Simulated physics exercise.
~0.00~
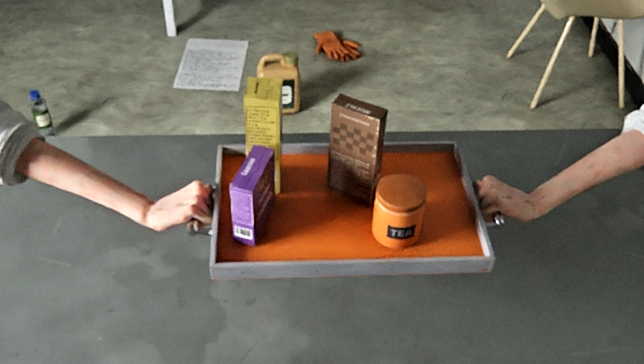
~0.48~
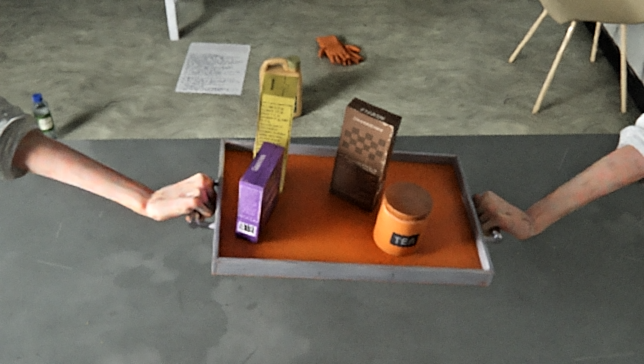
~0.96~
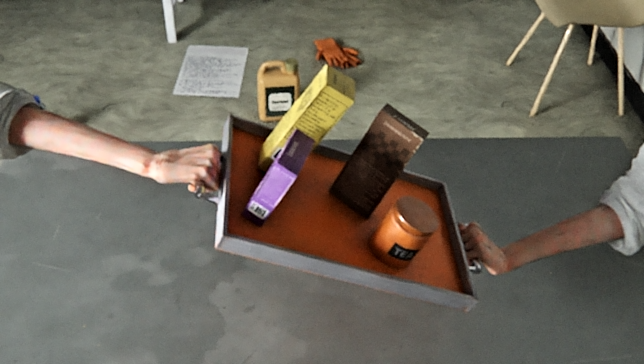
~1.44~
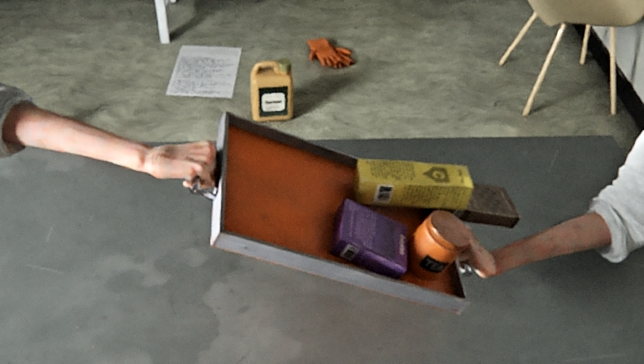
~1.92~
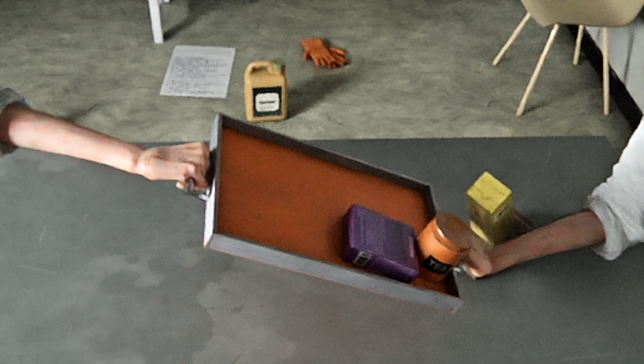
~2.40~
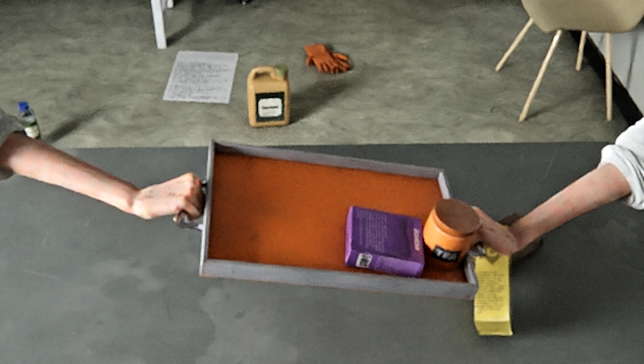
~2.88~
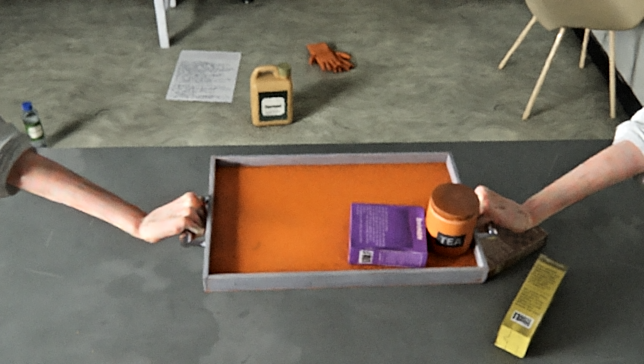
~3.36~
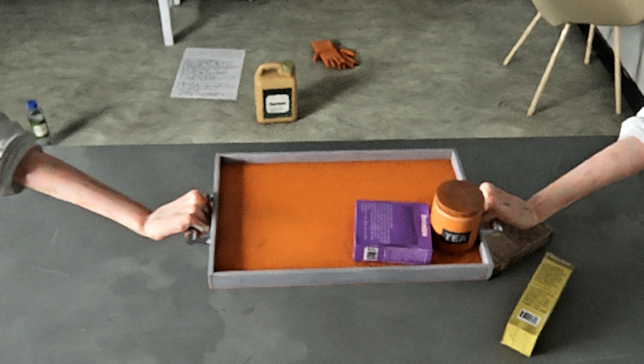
The clip opens on two hands holding an orange-bottomed tray above a dark grey surface, with a yellow carton, a brown packet, a purple packet and an orange tea jar standing on it. The tray tips steeply, its right side dropping, and the cartons and packets begin to lean. The three boxes topple and slide right, while the jar shifts toward the low edge. The brown packet goes over the side, and the yellow carton tumbles after it. The hands level the tray again, leaving the purple packet lying beside the upright jar at the right, with the brown packet and yellow carton on the surface outside.
